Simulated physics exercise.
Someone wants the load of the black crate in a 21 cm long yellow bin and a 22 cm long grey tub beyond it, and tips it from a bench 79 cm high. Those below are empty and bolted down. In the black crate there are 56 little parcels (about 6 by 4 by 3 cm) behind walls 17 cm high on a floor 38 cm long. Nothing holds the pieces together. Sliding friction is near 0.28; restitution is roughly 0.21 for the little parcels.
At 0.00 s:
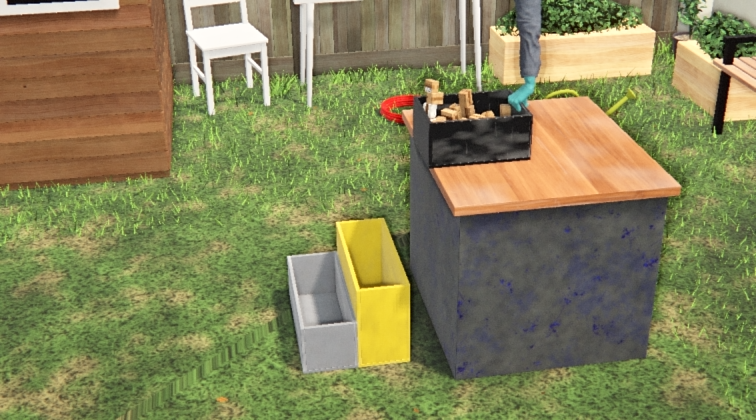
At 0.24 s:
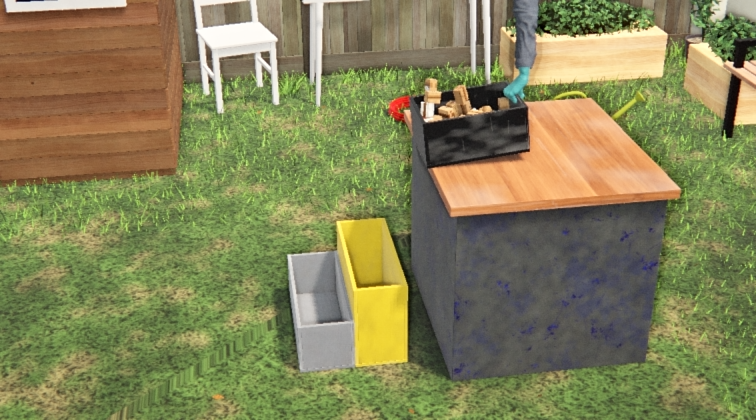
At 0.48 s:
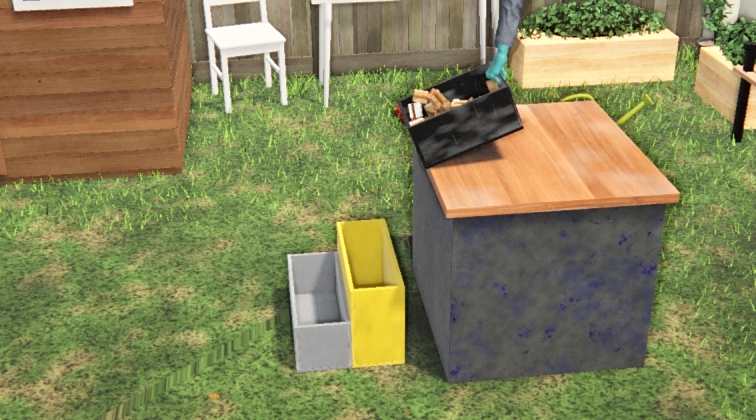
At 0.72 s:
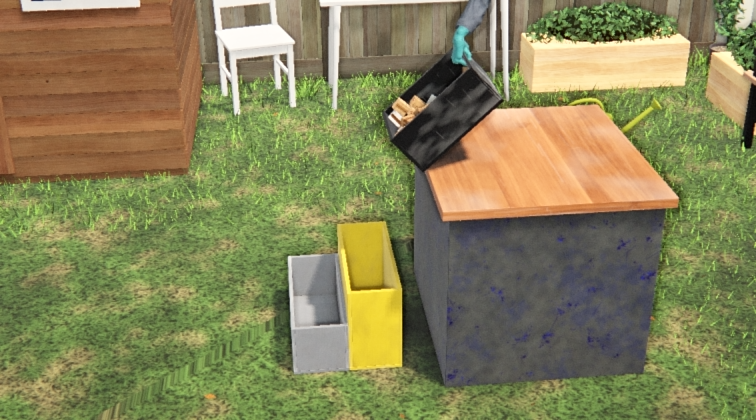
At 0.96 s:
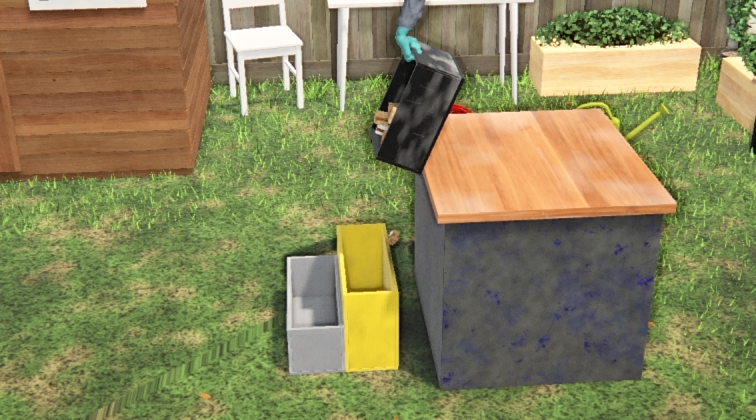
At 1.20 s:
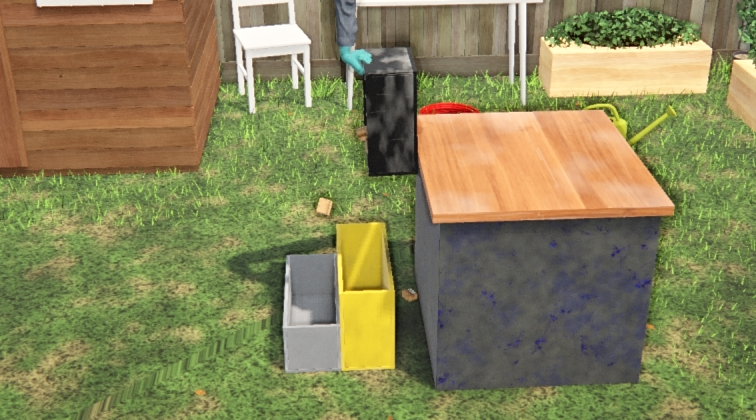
Black crate of small wooden pieces tilting leftward onto its side in a gloved hand at a bench edge, pieces dropping out.
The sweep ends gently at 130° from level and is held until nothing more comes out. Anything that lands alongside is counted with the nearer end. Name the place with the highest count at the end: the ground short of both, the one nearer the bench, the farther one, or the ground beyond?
The largest share ends in the farther one: The grey tub.
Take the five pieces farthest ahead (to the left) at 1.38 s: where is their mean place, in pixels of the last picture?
At about (339, 200).
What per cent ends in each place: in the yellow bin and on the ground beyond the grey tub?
Roughly 25 and 10 per cent.
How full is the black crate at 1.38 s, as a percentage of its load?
About 85 per cent.
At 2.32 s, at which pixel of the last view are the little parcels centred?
Near (315, 324).
After 1.38 s, tilt 107°; 48 still in the black crate, 1 in the grey tub, 1 on the ground short of the yellow bin and 6 in the air.
After 1.60 s, tilt 122°; 24 still in the black crate, 1 in the yellow bin, 1 in the grey tub, 1 on the ground short of the yellow bin and 29 in the air.
After 1.92 s, tilt 130°; 11 in the yellow bin, 27 in the grey tub, 1 on the ground short of the yellow bin, 4 on the ground beyond the grey tub and 13 in the air.
When it is over (at 2.32 s), 13 in the yellow bin, 37 in the grey tub, 1 on the ground short of the yellow bin and 5 on the ground beyond the grey tub.
